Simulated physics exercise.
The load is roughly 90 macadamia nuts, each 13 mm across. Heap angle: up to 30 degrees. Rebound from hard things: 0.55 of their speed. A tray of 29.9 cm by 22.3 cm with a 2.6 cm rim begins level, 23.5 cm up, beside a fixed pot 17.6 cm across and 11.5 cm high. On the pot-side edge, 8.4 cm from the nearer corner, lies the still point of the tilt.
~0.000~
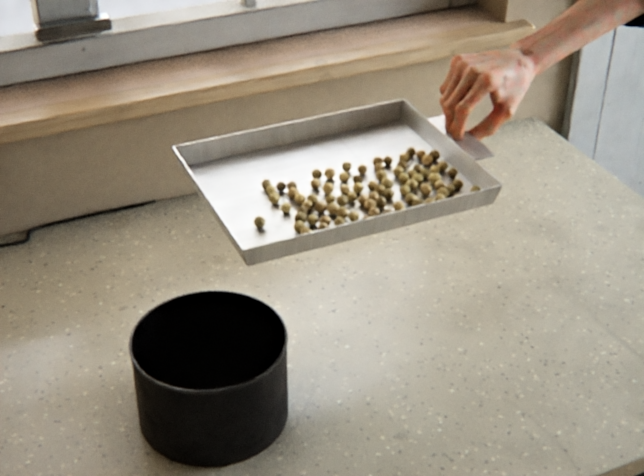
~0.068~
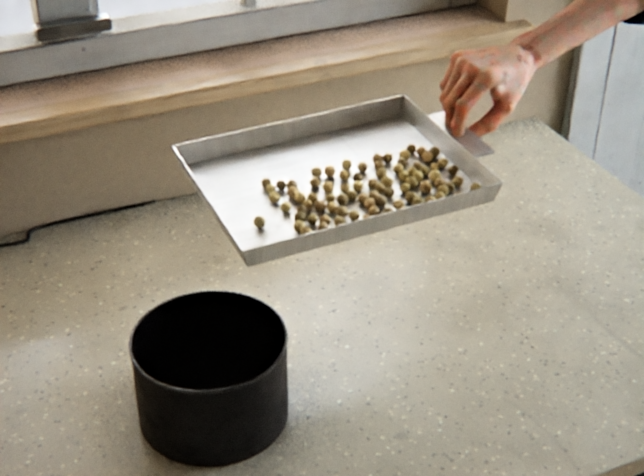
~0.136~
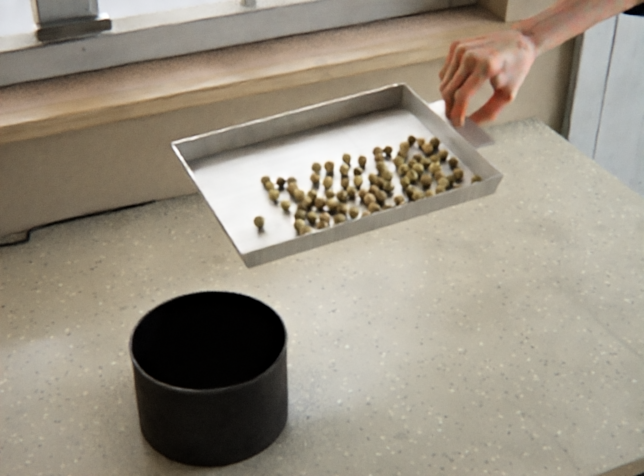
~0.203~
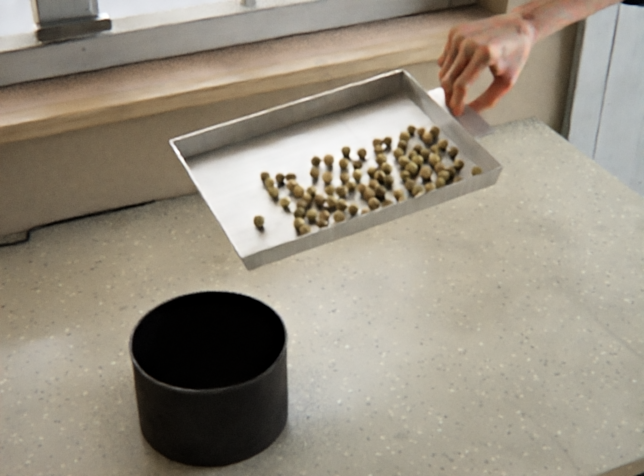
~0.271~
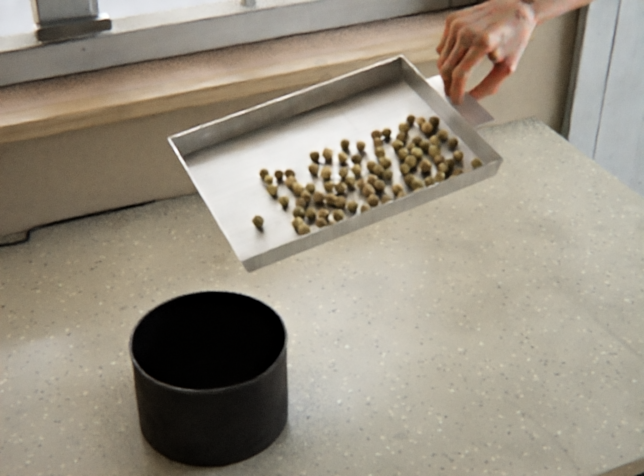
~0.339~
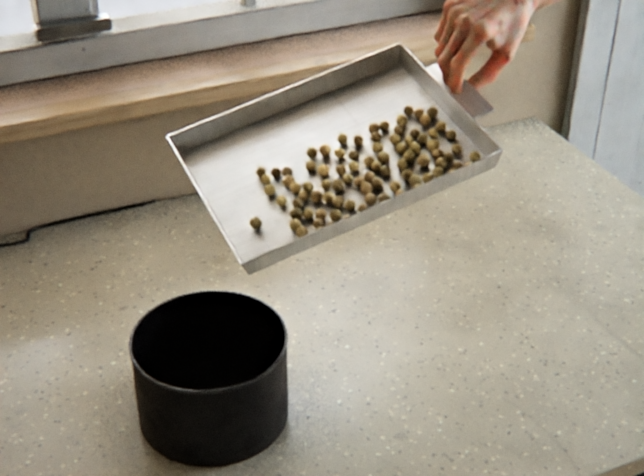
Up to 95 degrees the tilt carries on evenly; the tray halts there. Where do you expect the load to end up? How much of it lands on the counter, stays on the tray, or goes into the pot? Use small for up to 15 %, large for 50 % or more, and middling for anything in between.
Counter - small, tray - small, pot - large.
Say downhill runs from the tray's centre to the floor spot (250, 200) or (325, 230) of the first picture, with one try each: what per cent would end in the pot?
Approximately 55 percent, then 45 percent.
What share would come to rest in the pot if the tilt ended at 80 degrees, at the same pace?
Near 85 %, then.
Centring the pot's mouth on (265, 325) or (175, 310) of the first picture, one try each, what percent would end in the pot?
Estimates: 70 % and 0 %, in that order.
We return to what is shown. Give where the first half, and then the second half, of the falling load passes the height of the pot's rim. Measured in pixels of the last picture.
I'd mark about (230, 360) for the first half and about (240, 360) for the second.
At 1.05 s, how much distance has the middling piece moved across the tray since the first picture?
9 cm.
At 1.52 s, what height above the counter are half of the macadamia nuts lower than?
Height: Around 28 cm.
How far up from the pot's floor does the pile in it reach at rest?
My guess is around 2.5 centimetres.
After 1.05 s, tilt 53 degrees; the tray holds 100 %, the pot 0 %.
Then, at 1.52 s, tilt 77 degrees; the tray holds 95 %, the pot 0 %.
After 2.06 s, tilt 95 degrees; the tray holds 5 %, the pot 90 %.
By 3.0 s all is still; counter 5 %, tray 0 %, pot 95 %.
